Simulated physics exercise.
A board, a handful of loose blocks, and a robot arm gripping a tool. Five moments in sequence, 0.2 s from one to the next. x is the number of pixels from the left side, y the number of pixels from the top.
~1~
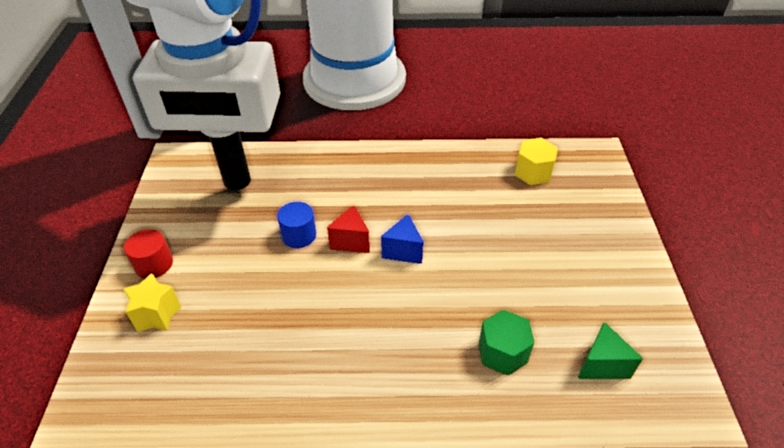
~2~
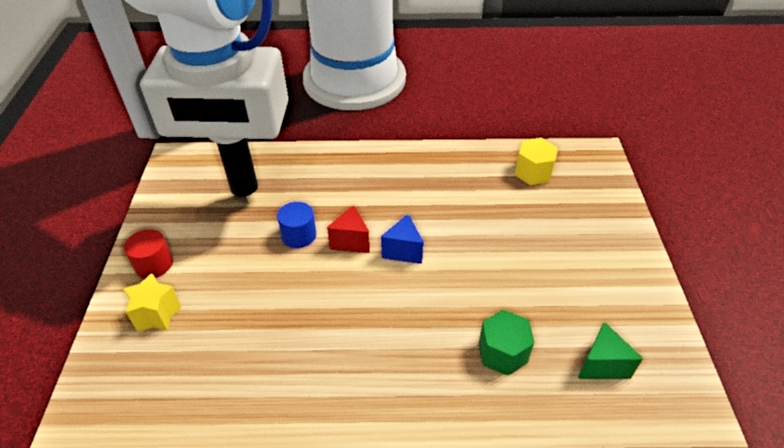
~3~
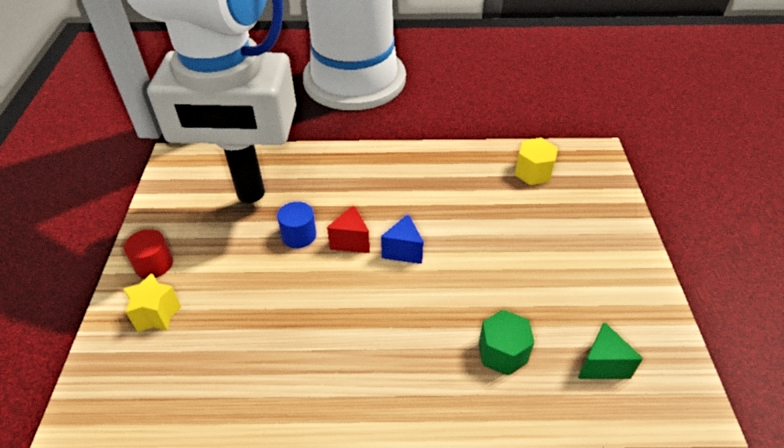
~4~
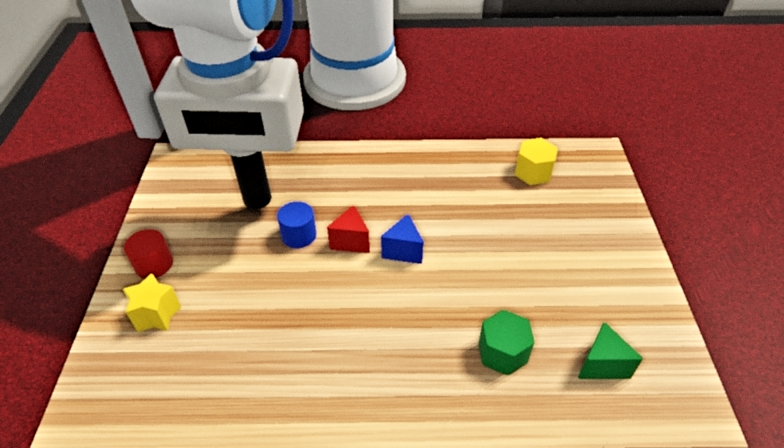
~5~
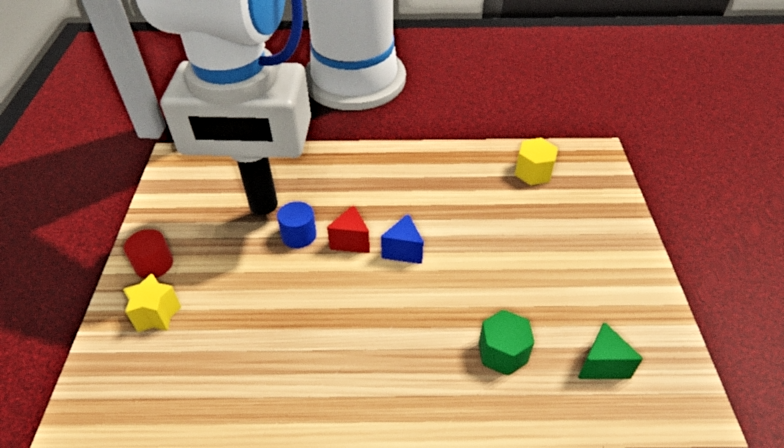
A white robot arm holding a black tool stands at the back left of a striped wooden board on a red surface, seen from above at an angle. A blue cylinder, red triangle and blue triangle sit in a row, with a red cylinder and yellow star left, a yellow hexagon back right, and green blocks front right. The tool slides slightly rightward and forward toward the blue cylinder, while the blocks and camera stay still.
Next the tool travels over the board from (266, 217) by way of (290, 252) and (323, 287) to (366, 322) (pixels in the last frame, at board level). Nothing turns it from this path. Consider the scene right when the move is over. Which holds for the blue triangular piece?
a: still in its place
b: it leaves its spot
Answer: A.
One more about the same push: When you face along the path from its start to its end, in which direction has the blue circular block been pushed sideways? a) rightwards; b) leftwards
Option b.
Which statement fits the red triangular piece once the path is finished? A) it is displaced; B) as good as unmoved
(A)
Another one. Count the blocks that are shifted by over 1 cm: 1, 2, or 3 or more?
Number moved: 2.
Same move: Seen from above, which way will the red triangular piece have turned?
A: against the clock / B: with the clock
A.
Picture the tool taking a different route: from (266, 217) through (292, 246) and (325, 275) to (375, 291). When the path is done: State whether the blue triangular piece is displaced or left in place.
The result: It moves.
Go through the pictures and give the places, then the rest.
Tool tip at (237, 181); block tops, blue circular block at (295, 213); red triangular piece at (350, 221); blue triangular piece at (404, 230), in the first frame.
Tool at (244, 188); blocks unchanged, in the second frame.
Tool at (251, 194); blocks unchanged, in the third frame.
Tool at (258, 200); blocks unchanged, in the fourth frame.
Tool at (264, 205); blue circular block at (295, 213); red triangular piece at (350, 221); blue triangular piece at (404, 230), in the fifth frame.
The first path, step by step. One third of the way, tool at (288, 241); blue circular block at (320, 228); red triangular piece at (357, 221), turned 25° anticlockwise.
Two thirds of the way, tool at (323, 277); blue circular block at (339, 239); red triangular piece at (366, 221), turned 60° anticlockwise.
At the end, tool at (365, 311); blue circular block at (339, 239); red triangular piece at (366, 221), turned 60° anticlockwise; blue triangular piece in place.
